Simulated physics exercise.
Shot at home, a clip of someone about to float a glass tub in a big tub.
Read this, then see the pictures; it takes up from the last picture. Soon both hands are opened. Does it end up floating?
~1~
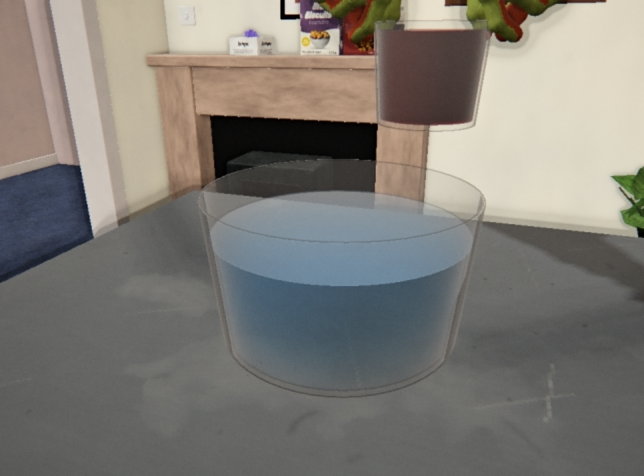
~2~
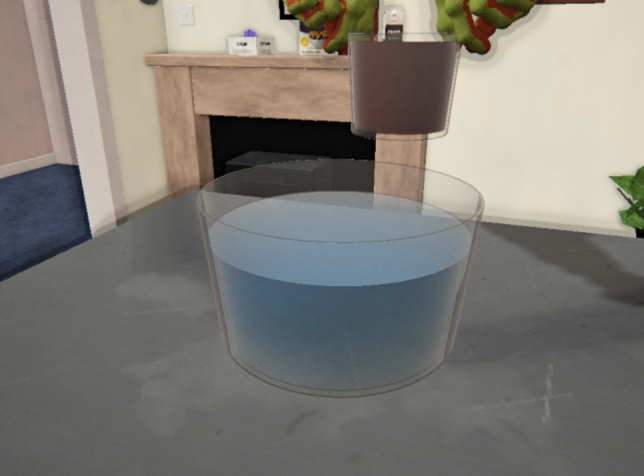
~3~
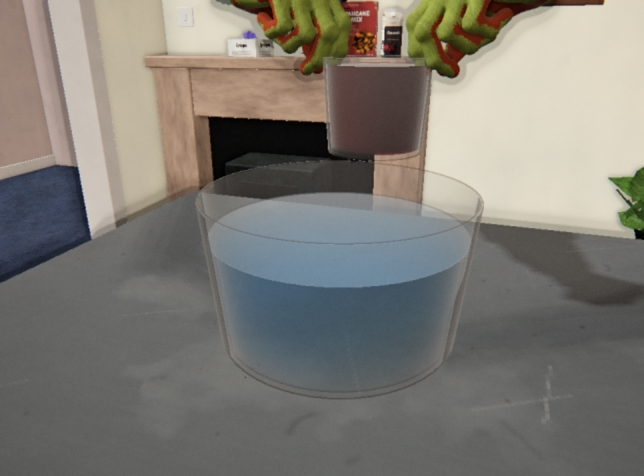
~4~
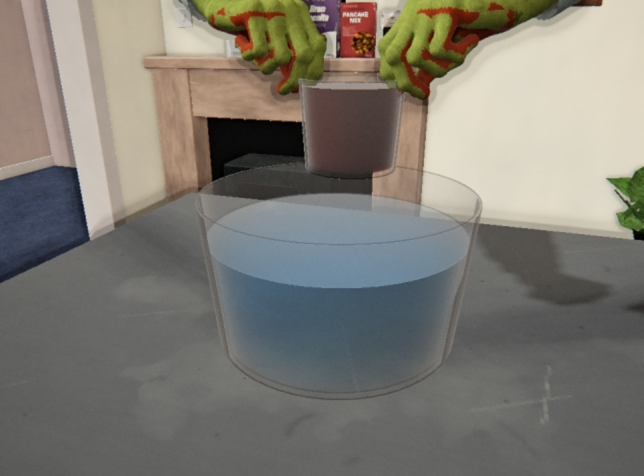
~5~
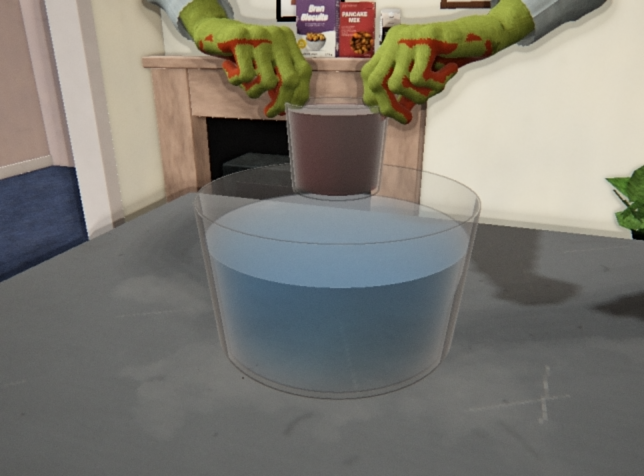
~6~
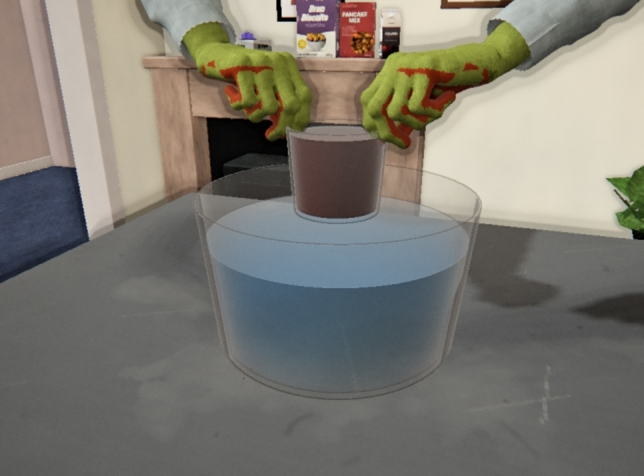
No.
A moment on, the tub dips into the water.
Further on, water pours in over its rim.
When it is over, the tub lies on the bottom.
